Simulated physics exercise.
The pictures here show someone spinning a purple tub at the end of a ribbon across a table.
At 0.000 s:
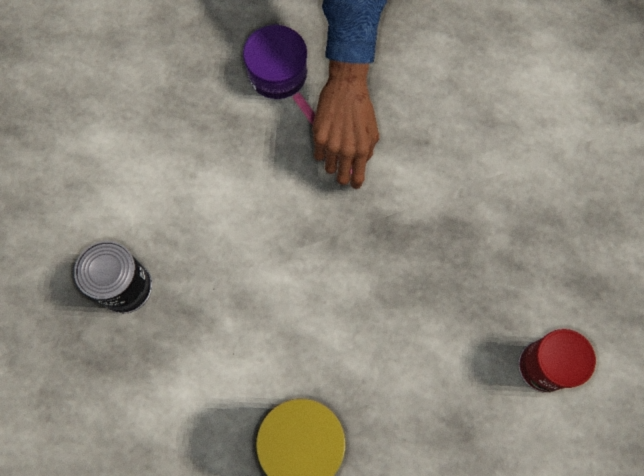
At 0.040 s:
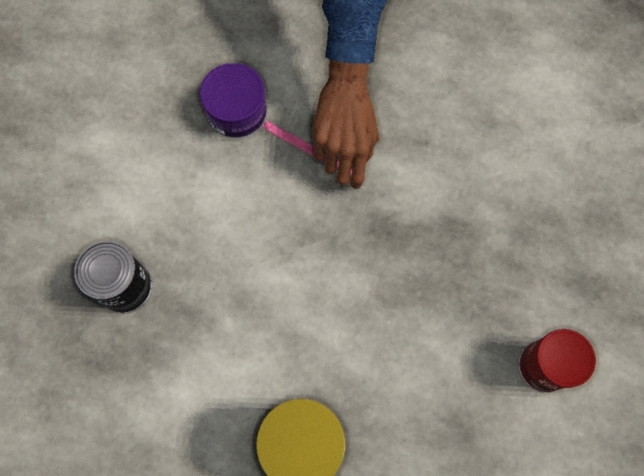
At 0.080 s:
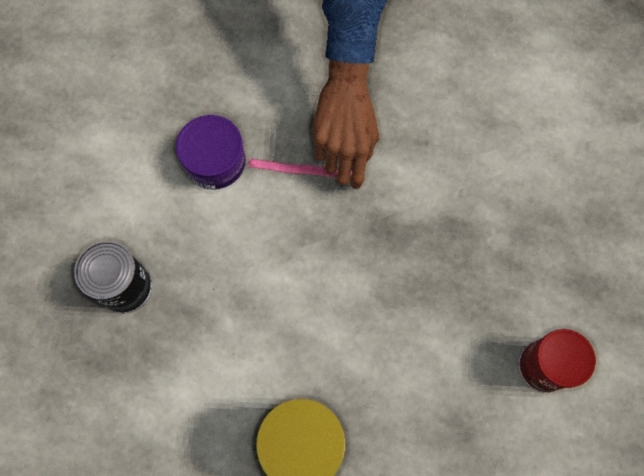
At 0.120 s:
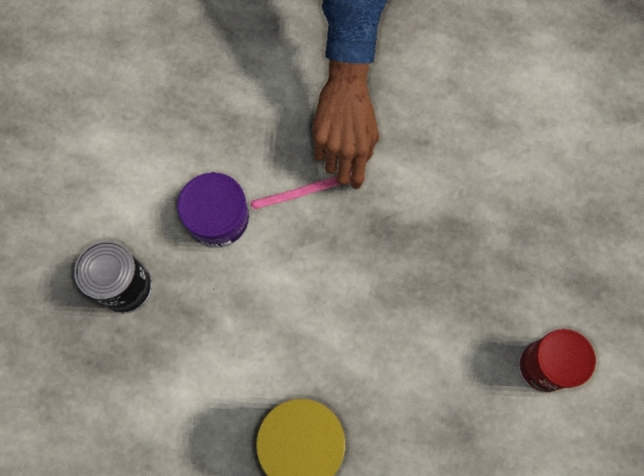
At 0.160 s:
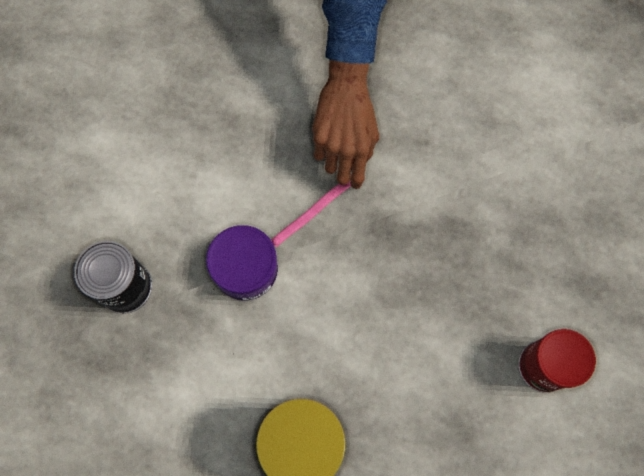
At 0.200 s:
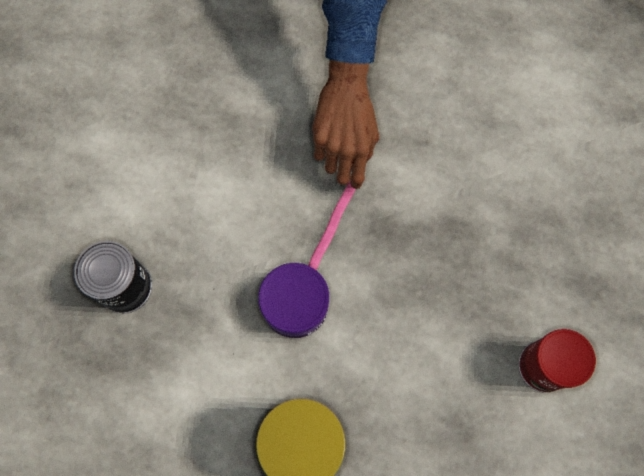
On a mottled grey surface, a hand holding a pink ribbon swings a purple tub anticlockwise, from above left of the hand, around its left side and past a black tin, to below it, between the hand and a yellow canister.
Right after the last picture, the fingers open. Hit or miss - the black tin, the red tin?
Black tin - miss, red tin - hit.
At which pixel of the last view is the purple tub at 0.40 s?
At that time it is around pixel (501, 358).
Around 0.28 s, tub near (416, 335).
Around 0.40 s, tub near (501, 358); red tin pushed aside.
Finally, tub near (502, 358); red tin pushed aside. The black tin stays untouched and the red tin gets hit.
